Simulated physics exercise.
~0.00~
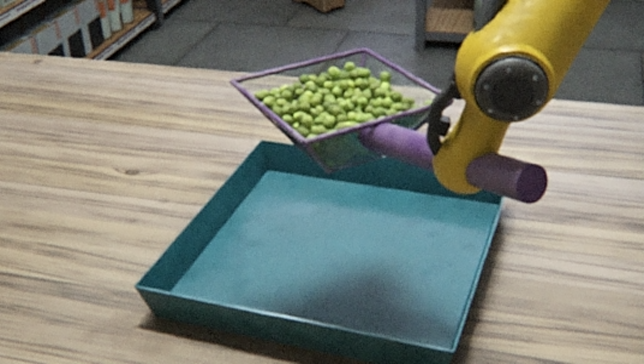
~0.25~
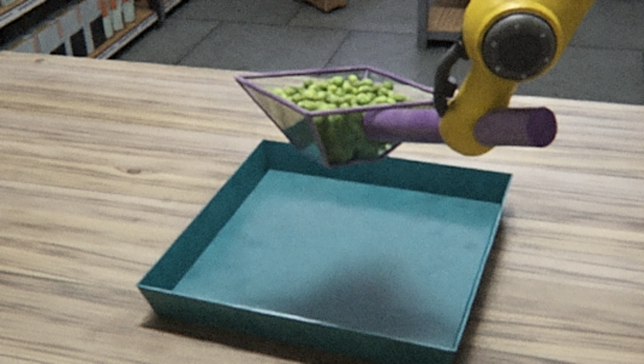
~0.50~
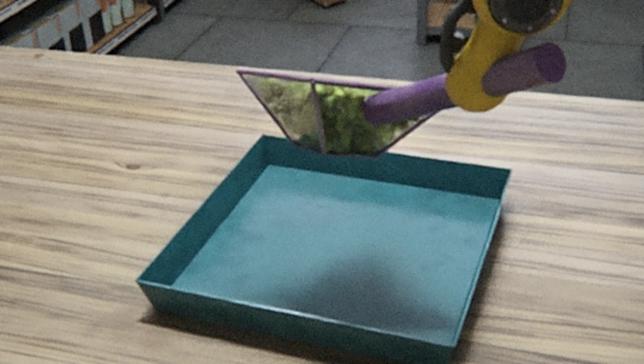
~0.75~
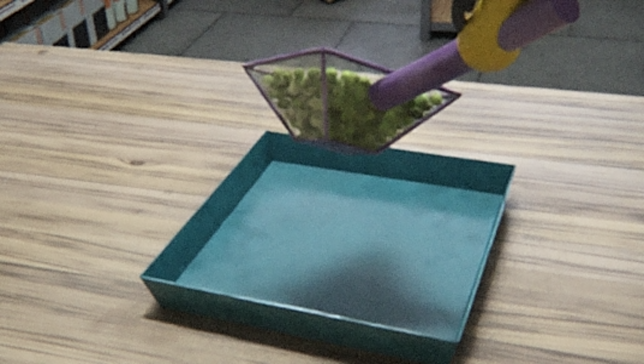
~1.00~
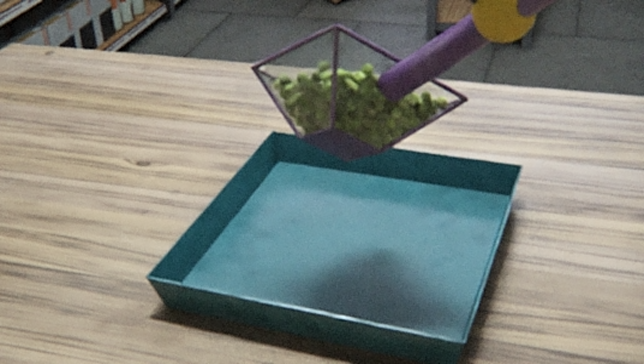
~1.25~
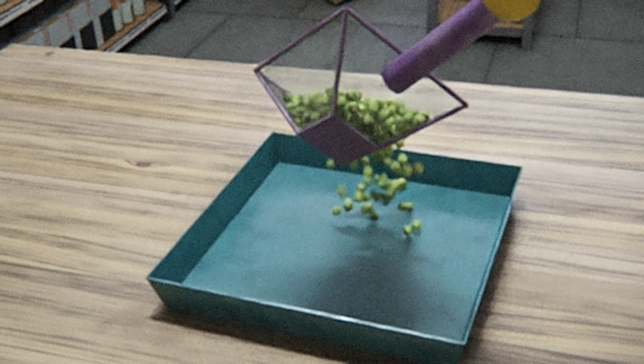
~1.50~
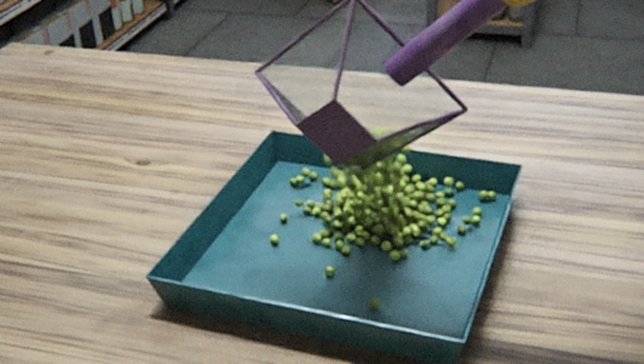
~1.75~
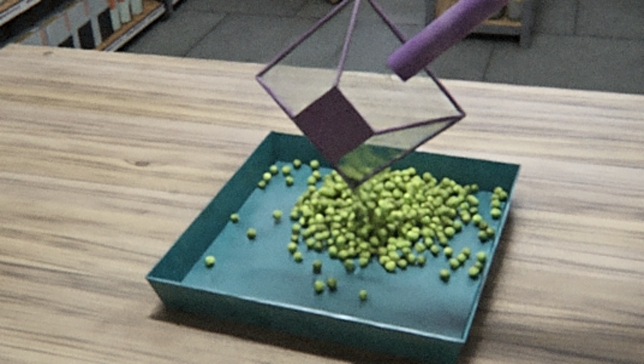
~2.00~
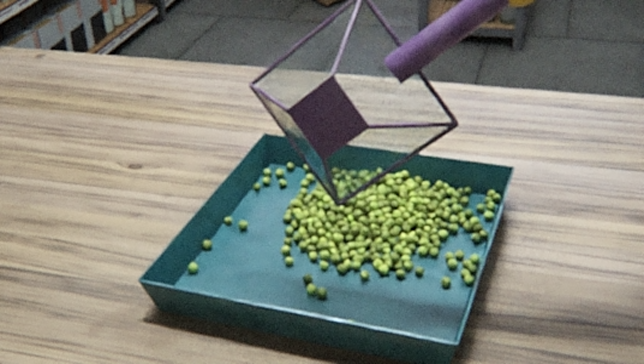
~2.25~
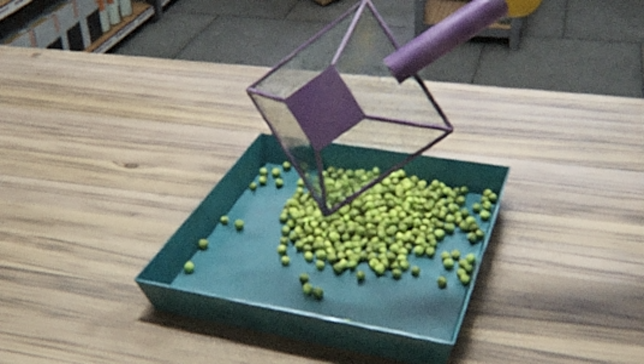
The clip shows a yellow robot arm holding a clear-sided purple scoop of green peas above a teal tray on a wooden table. The scoop steadily tilts until the peas tumble out, ending empty above the peas scattered and heaped in the tray.
